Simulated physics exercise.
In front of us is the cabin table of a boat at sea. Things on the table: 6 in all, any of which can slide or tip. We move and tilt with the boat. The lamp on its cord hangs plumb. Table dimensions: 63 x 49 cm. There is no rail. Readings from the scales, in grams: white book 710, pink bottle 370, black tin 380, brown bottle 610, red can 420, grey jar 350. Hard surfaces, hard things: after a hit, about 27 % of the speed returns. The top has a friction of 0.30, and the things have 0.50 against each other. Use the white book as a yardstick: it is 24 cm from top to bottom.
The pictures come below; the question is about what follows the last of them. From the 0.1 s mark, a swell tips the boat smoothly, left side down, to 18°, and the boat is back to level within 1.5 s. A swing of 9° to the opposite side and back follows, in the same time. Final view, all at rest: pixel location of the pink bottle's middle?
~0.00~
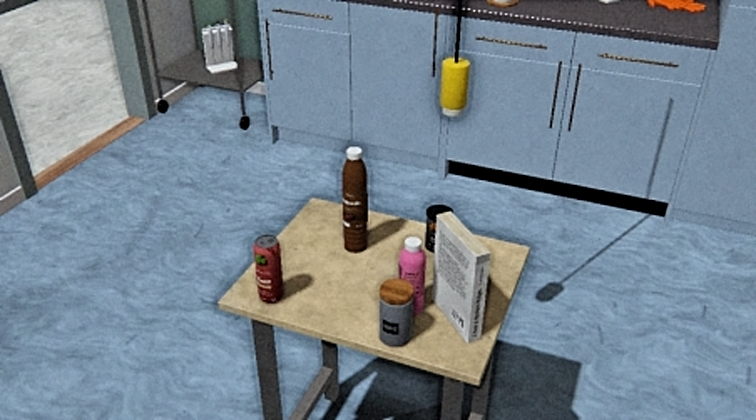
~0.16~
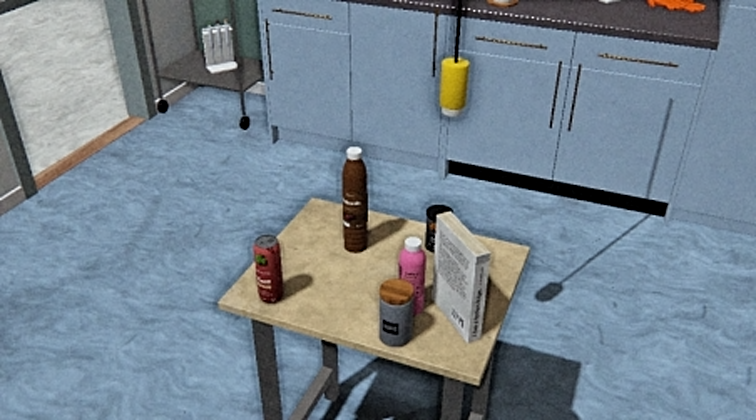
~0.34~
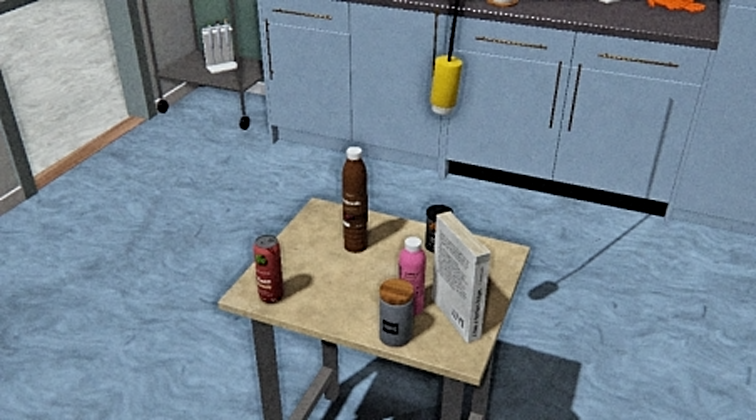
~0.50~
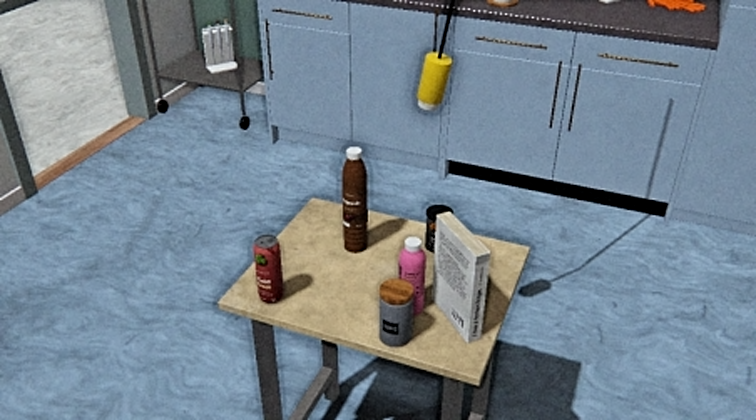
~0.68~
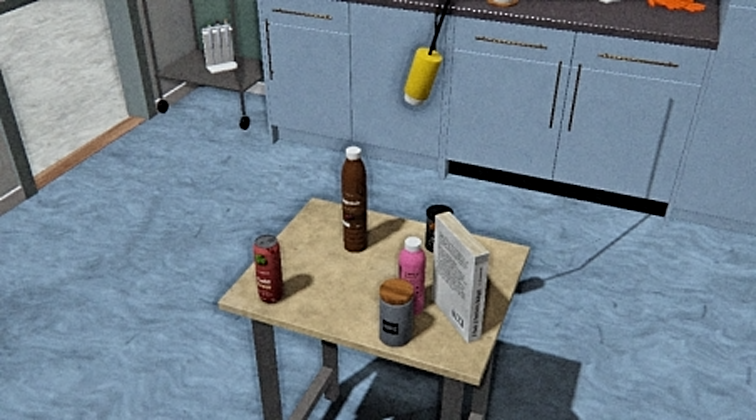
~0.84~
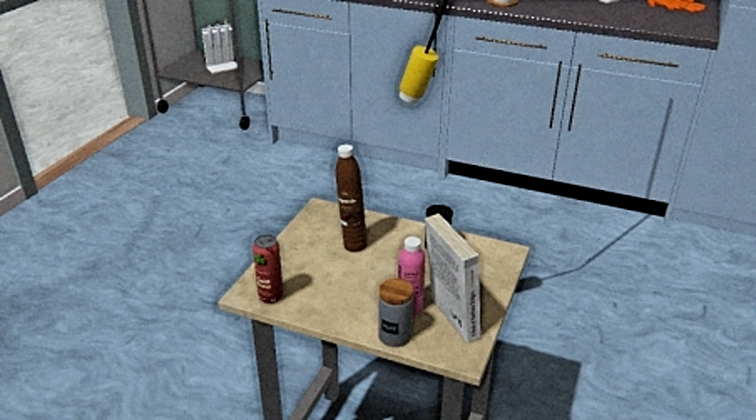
Roughly (323, 305).
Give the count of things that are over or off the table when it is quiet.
The number here is 3.
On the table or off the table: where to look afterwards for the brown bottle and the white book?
The brown bottle winds up out of bounds; the white book stays within bounds.
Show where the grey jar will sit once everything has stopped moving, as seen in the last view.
Look near (357, 311) and you'll find it.
After 1.14 s, boat heeled 12°, left side down; pink bottle tipped 61° from how it sat near (365, 282); brown bottle tipped 63° from how it sat; white book tipped 44° from how it sat.
After 1.44 s, boat heeled 2°, left side down; brown bottle now off the table; pink bottle on its side near (322, 284); white book tipped 51° from how it sat.
After 2.24 s, boat heeled 9°, right side down; pink bottle on its side near (322, 270); white book tipped 52° from how it sat; grey jar slid 9 cm.
At rest (3.8 s), off the table, brown bottle; tipped over on the table, white book and pink bottle; not toppled but over 5 cm from the start, grey jar; the other 2 in place, give or take 5 cm. Seen from the same camera at the end, pink bottle near (323, 305).
